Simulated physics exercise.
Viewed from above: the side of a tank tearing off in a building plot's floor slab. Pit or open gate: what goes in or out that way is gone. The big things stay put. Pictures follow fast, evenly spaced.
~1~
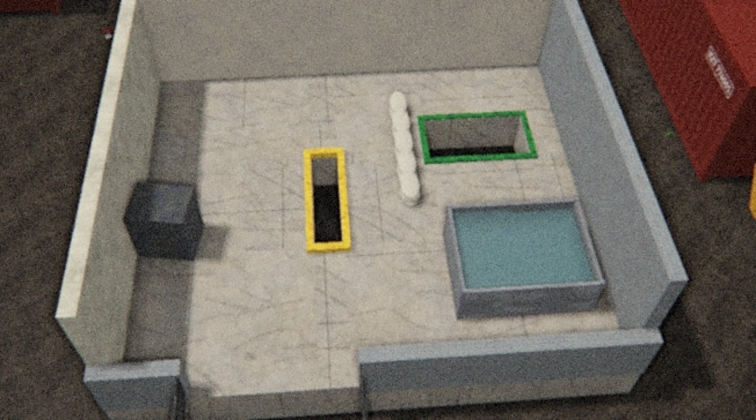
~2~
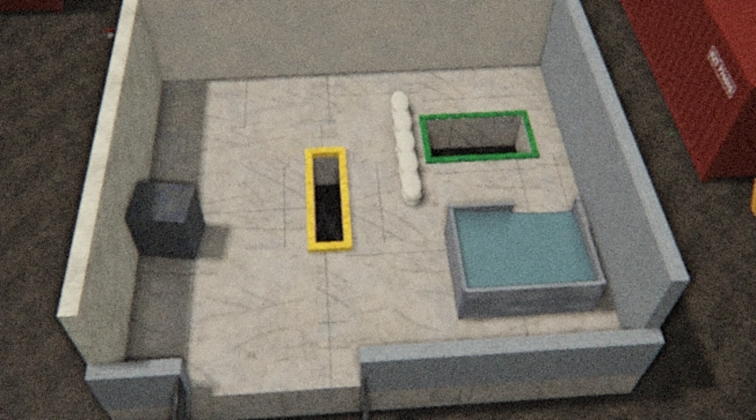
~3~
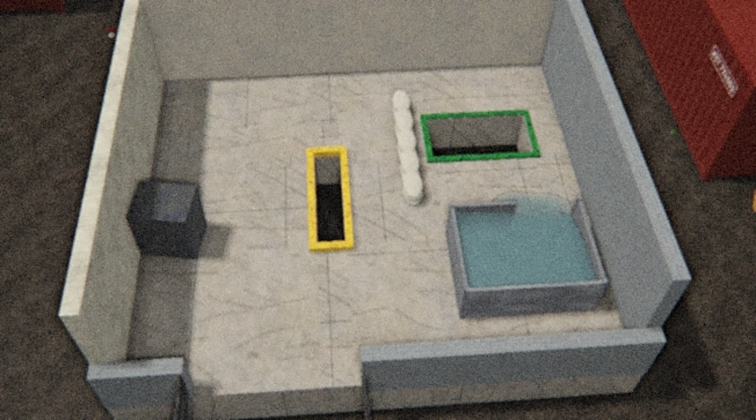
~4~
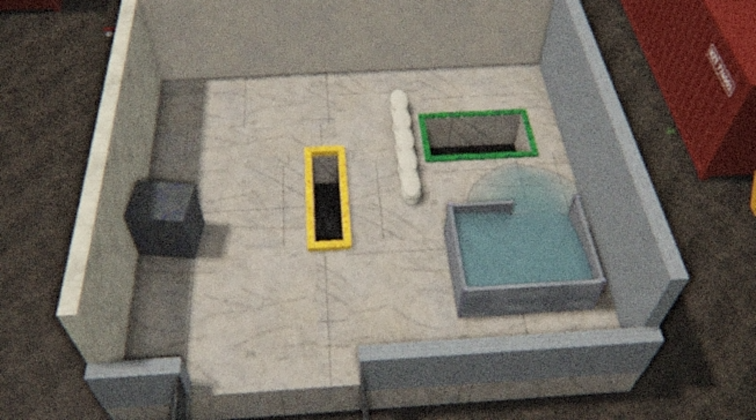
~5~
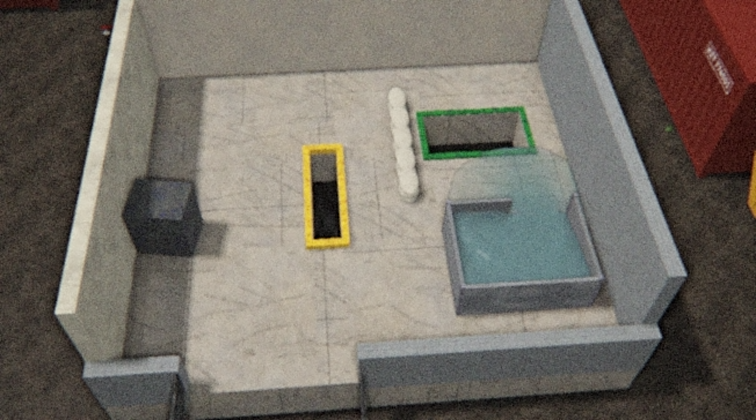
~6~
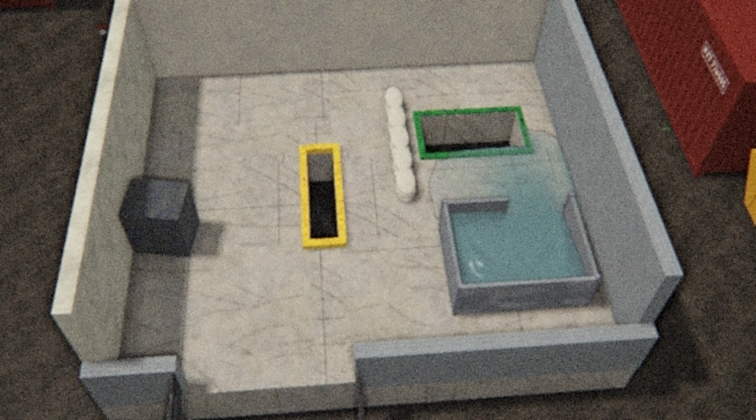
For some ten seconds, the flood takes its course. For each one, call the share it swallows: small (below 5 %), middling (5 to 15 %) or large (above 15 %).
Calls: Gate - small; green pit - large; yellow pit - small.
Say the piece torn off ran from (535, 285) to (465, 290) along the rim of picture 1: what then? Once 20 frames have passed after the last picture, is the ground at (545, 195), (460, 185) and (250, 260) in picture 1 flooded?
First spot submerged, second spot spared, third spot submerged.
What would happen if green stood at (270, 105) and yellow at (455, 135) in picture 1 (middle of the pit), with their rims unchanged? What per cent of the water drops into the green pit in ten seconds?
Green: 15 %.
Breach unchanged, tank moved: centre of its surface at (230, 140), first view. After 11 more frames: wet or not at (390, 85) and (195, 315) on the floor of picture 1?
Spot by spot: Drenched, after that high and dry.
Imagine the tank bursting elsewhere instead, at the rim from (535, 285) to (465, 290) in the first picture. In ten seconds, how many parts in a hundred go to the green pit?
For green, it comes to 4 percent.
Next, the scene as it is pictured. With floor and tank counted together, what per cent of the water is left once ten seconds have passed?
Estimate: Some 56 %.
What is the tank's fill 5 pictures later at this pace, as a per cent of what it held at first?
I'd say some 64 %.
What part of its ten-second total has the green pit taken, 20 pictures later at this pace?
About 65 per cent.
A moment on, water covers 10 % of the floor; the gate 0 %, the green pit 9 %, the yellow pit 0 %.
Next, water covers 15 % of the floor; the gate 0 %, the green pit 19 %, the yellow pit 0 %.
Then, water covers 25 % of the floor; the gate 0 %, the green pit 30 %, the yellow pit 0 %.
Later, water covers 45 % of the floor; the gate 0 %, the green pit 41 %, the yellow pit 0 %.
In the end, water covers 60 % of the floor; the gate 0 %, the green pit 44 %, the yellow pit 0 %.
